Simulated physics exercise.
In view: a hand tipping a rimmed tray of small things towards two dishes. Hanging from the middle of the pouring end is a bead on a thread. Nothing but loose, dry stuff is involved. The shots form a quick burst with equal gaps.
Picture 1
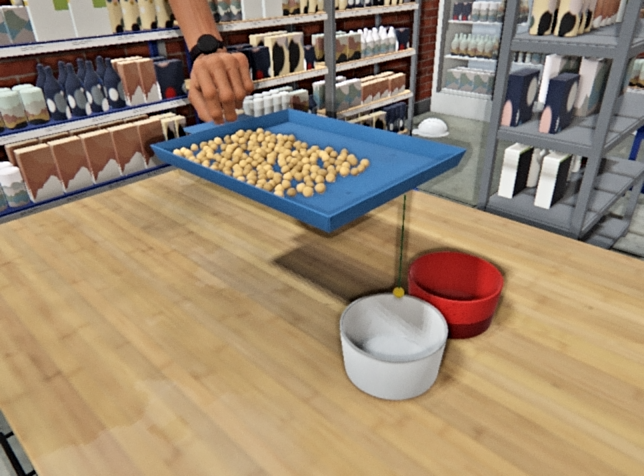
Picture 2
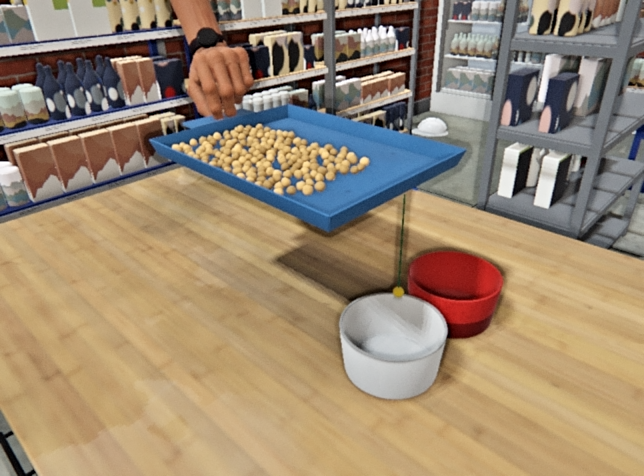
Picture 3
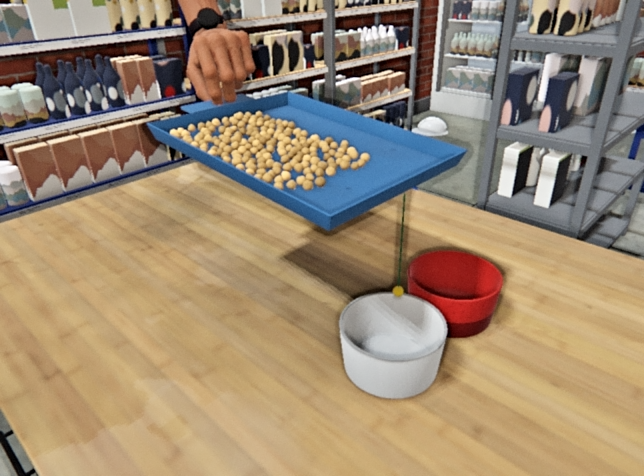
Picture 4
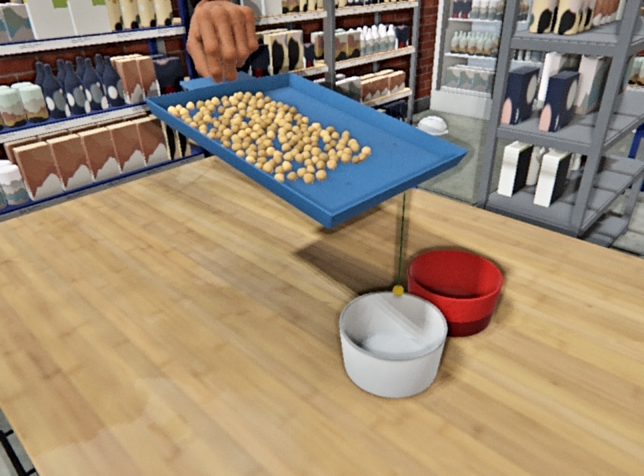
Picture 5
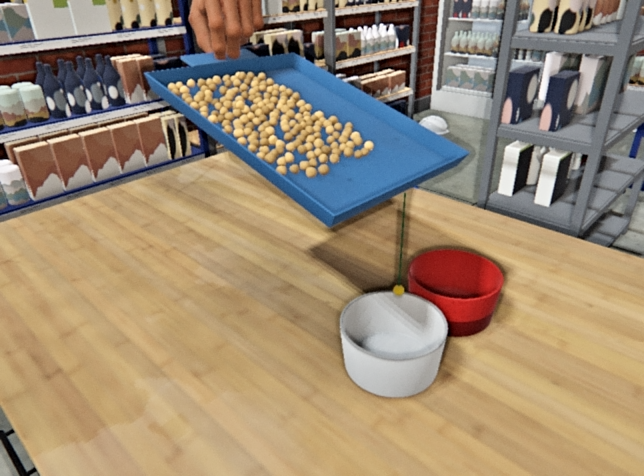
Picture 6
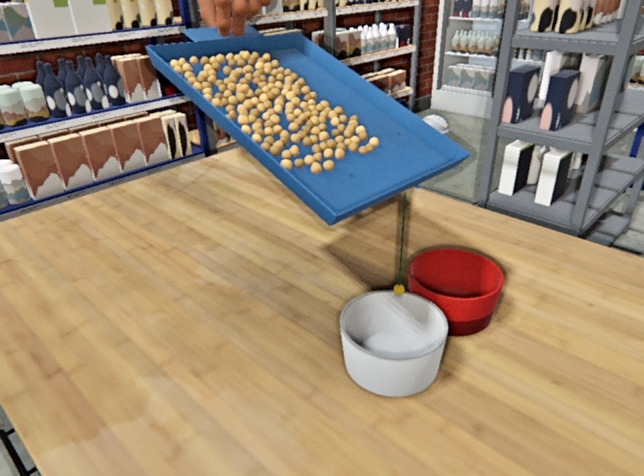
In a shop, a hand steadily raised the back of a blue tray of dried chickpeas, tilting it towards a white dish and a red dish on a wooden table, while the chickpeas stayed bunched together.
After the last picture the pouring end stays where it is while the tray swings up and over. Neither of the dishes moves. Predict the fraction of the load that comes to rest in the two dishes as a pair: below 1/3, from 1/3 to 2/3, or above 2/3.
Lands mid-range.
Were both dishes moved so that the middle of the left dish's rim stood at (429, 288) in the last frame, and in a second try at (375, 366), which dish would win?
Run 1: The one on the left side. Run 2: The one on the right side.
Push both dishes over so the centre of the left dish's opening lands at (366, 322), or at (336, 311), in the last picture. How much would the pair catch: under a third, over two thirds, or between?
The two tries give, in order: Under a third; less than a third.
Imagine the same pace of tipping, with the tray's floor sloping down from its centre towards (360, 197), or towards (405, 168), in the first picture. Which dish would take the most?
On the first try it would be the one on the left, and on the second the one on the right.
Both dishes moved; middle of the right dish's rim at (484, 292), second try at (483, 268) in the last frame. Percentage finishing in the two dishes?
About 80 per cent first, then about 60 per cent.
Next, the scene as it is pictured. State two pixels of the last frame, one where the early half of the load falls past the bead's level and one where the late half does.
For the early half I get (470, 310), and for the late half (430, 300).
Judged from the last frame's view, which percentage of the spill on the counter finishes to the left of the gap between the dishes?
Close to 10 %.
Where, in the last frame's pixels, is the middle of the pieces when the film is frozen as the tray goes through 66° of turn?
Around (410, 182).
Soon after the last picture, tray tipped steeply; most on the tray; a small part in the air.
A little later, tray tipped past a quarter turn; about a third on the tray; a small part in the left dish; a small part in the right dish; about a third outside both; a small part in the air.
Later still, tray tipped past a quarter turn; about a quarter in the left dish; about a quarter in the right dish; about half outside both.
At rest, tray tipped past a quarter turn; about a quarter in the left dish; about a quarter in the right dish; about half outside both.
